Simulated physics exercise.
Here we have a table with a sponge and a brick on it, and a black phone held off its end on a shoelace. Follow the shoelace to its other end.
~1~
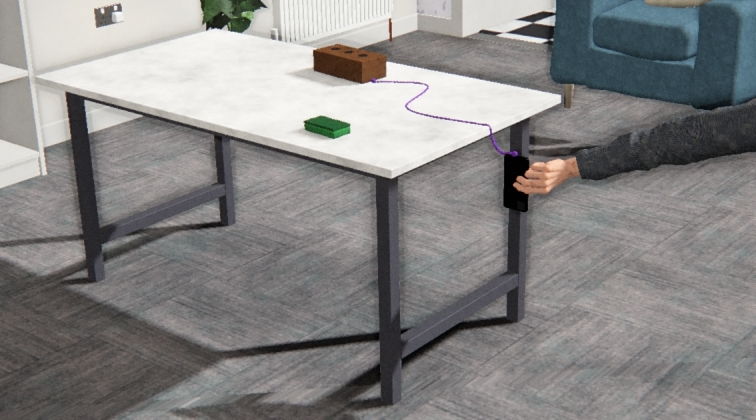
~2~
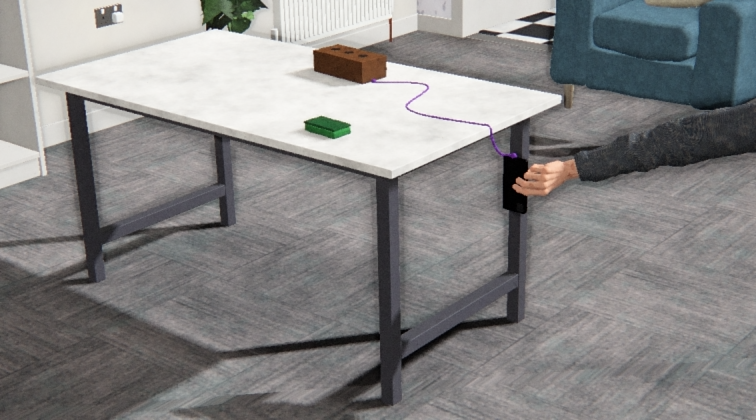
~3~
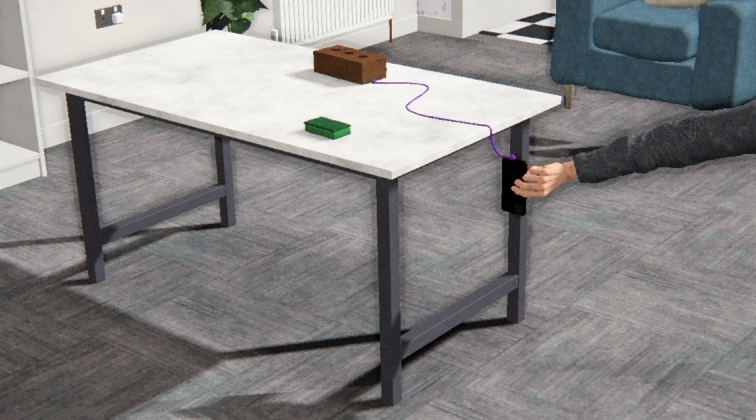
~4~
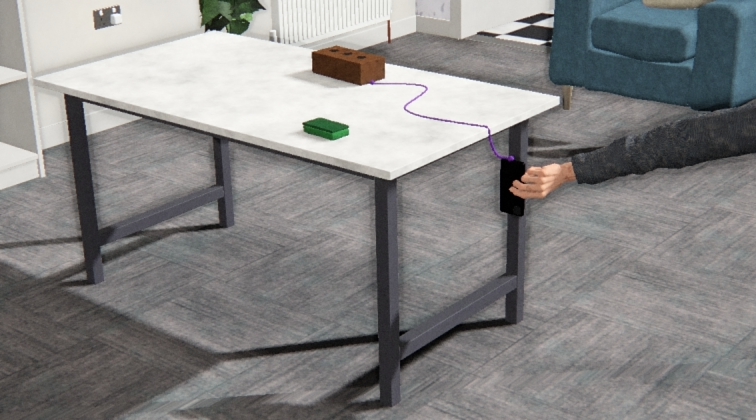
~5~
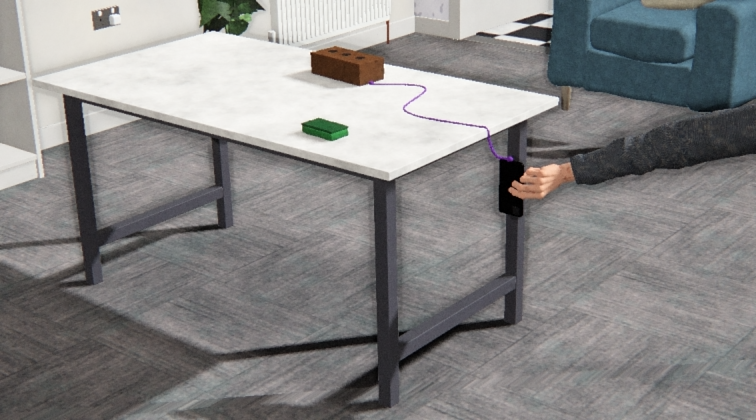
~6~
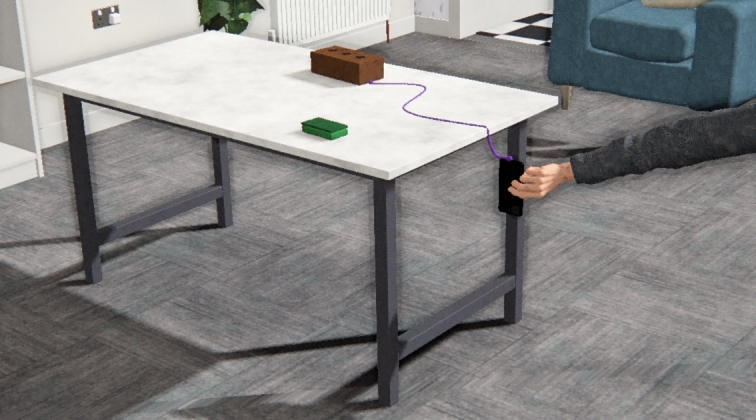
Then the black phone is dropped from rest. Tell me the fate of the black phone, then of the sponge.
The black phone hangs in the air; the sponge remains where it stands.
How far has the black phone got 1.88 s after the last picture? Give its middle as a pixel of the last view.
By then it is at (510, 227).
Then, 0.96 s later than the last view, phone above the floor near (553, 225); brick as before; sponge as before.
Then, 1.88 s later than the last view, phone above the floor near (510, 227); brick as before; sponge as before.
Finally, phone above the floor near (498, 232); brick as before; sponge as before. The black phone ends up dangling and the sponge keeps its place.
